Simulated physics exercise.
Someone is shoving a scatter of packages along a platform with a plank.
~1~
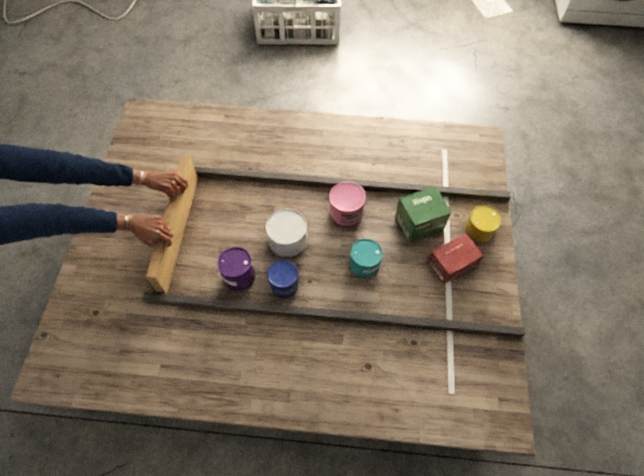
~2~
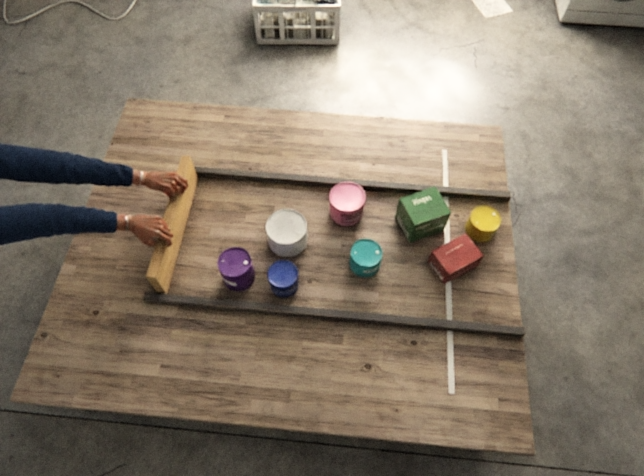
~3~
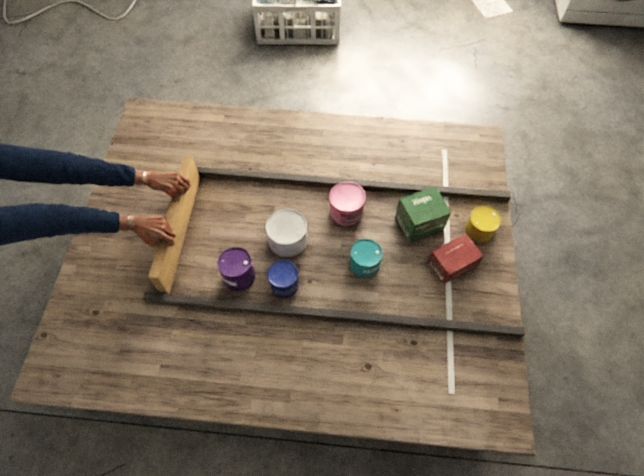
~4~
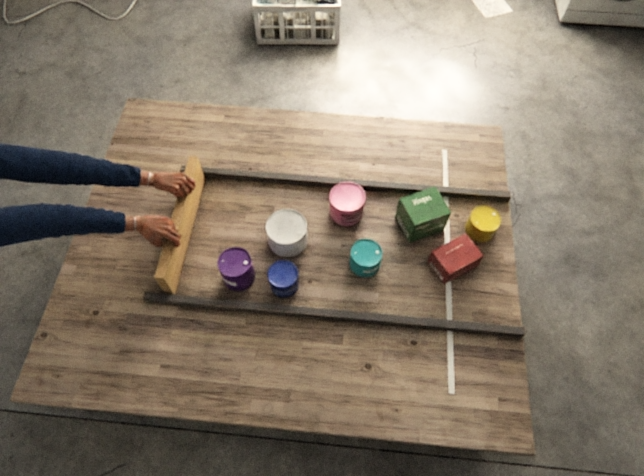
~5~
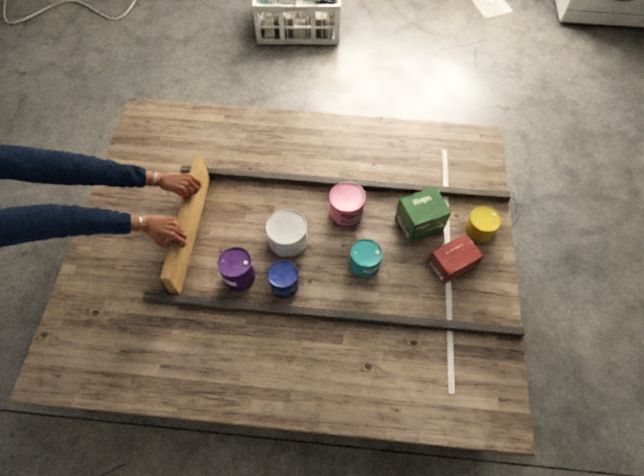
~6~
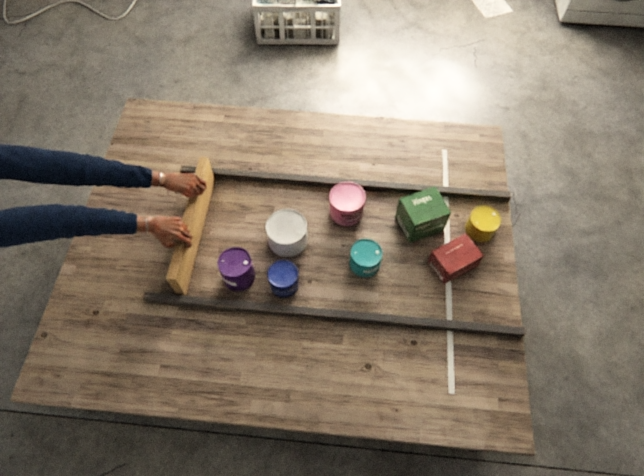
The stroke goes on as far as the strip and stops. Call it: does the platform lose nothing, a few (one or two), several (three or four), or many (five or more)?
It loses a few, one or two.
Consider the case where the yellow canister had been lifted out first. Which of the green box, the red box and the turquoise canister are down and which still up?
I'd say the green box stays up there, the red box heads down and the turquoise canister stays up there.
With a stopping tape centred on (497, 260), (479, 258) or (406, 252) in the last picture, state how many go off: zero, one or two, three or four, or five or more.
Going through the places as listed, I'd say 5 or more, then five or more, then none.
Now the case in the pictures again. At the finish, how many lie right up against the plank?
Counting them up gives 3.
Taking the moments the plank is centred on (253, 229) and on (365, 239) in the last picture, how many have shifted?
So 2, and at the other place 6.
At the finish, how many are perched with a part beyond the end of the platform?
Count: 1.
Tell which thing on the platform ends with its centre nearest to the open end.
Answer: The green box.
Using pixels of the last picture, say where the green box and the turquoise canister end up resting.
You'll see the green box at (507, 221), with the turquoise canister at (491, 274).
Soon after, none off yet; yellow canister at rest near (483, 224); red box at rest near (455, 259); green box at rest near (422, 215).
In the end, the number that fall off is one or two; gone, red box and yellow canister.
